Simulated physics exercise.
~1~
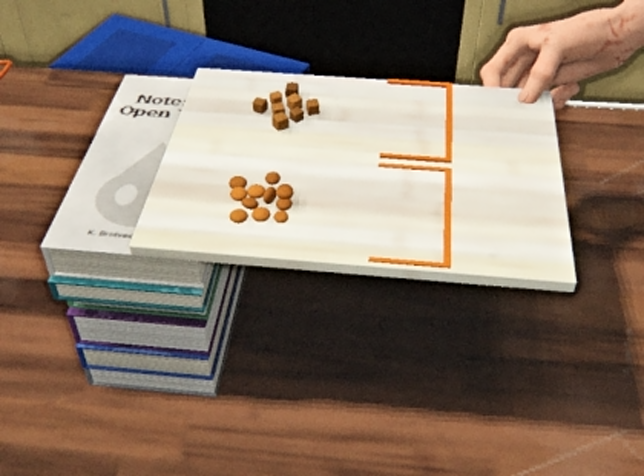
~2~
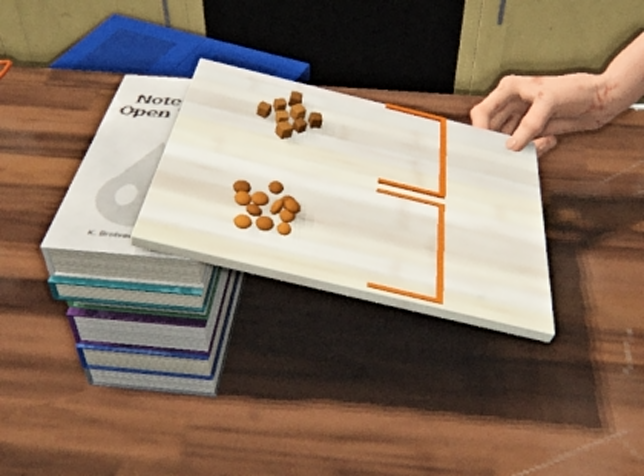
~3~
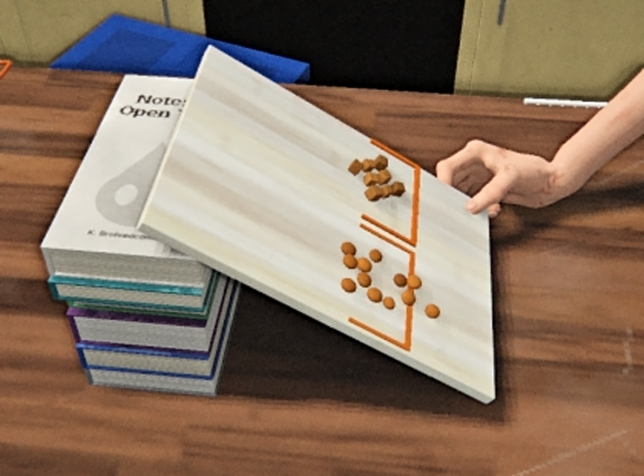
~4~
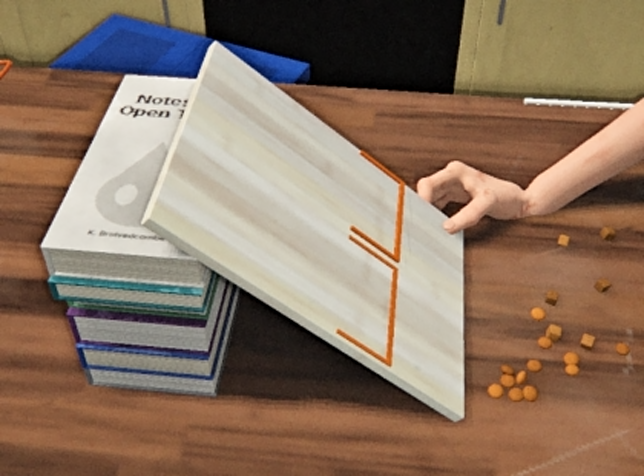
On a wooden counter, a hand lowers a board until both small brown batches slide off.
